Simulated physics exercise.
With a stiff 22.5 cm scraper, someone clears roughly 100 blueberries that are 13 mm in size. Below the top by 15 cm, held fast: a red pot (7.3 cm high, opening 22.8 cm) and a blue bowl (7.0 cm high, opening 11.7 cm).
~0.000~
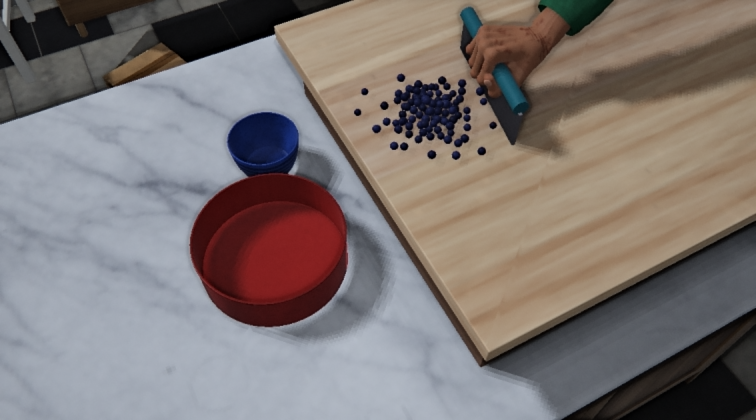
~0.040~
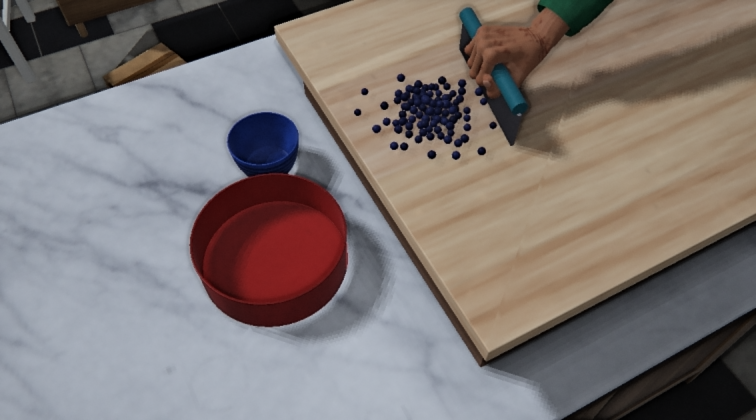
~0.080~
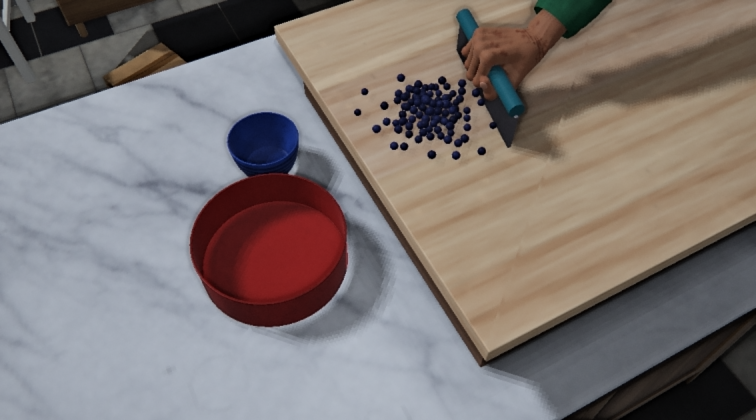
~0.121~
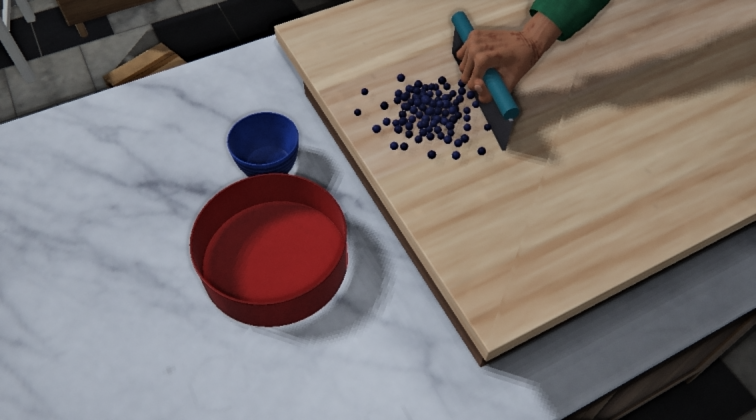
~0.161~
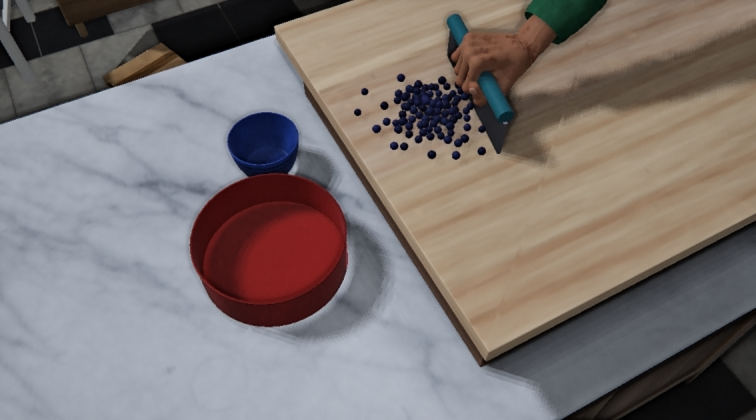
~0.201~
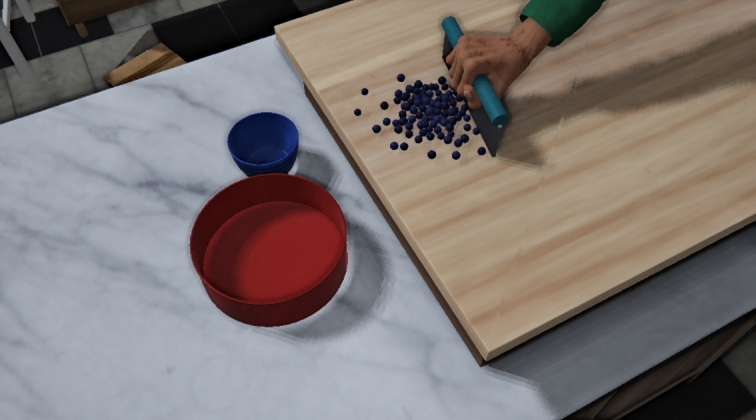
On a wooden board above a marble counter holding a red pot and a blue bowl, a hand slid a teal-handled scraper left to the edge of a scattered pile of blueberries, nudging a few.
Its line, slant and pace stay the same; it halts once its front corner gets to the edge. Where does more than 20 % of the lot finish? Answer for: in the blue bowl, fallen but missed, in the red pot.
In the blue bowl: Below; fallen but missed: Above; in the red pot: Below.
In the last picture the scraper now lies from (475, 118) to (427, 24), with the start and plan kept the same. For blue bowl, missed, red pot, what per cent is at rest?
In the blue bowl 5 per cent, missed 70 per cent, in the red pot 0 per cent.
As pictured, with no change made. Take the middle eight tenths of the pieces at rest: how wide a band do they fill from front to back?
20 cm.
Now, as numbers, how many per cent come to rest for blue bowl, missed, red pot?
Blue bowl 0, missed 55, red pot 0.
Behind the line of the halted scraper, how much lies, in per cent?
Roughly 10 percent.
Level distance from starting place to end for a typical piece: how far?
14 cm.
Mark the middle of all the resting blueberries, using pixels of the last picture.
Close to (355, 197).
Then, at 0.52 s, scraper 12 cm from its start, spill 16 cm wide; still on top 100 %.
After 0.84 s, scraper 20 cm from its start, spill 20 cm wide; off the edge, not caught 15 %, still on top 85 %.
Then, at 1.12 s, scraper 21 cm from its start, spill 20 cm wide; off the edge, not caught 55 %, still on top 45 %.
In the end, at 2.0 s, red pot 0 %, blue bowl 0 %, fallen but missed 55 %, still on top 45 %.
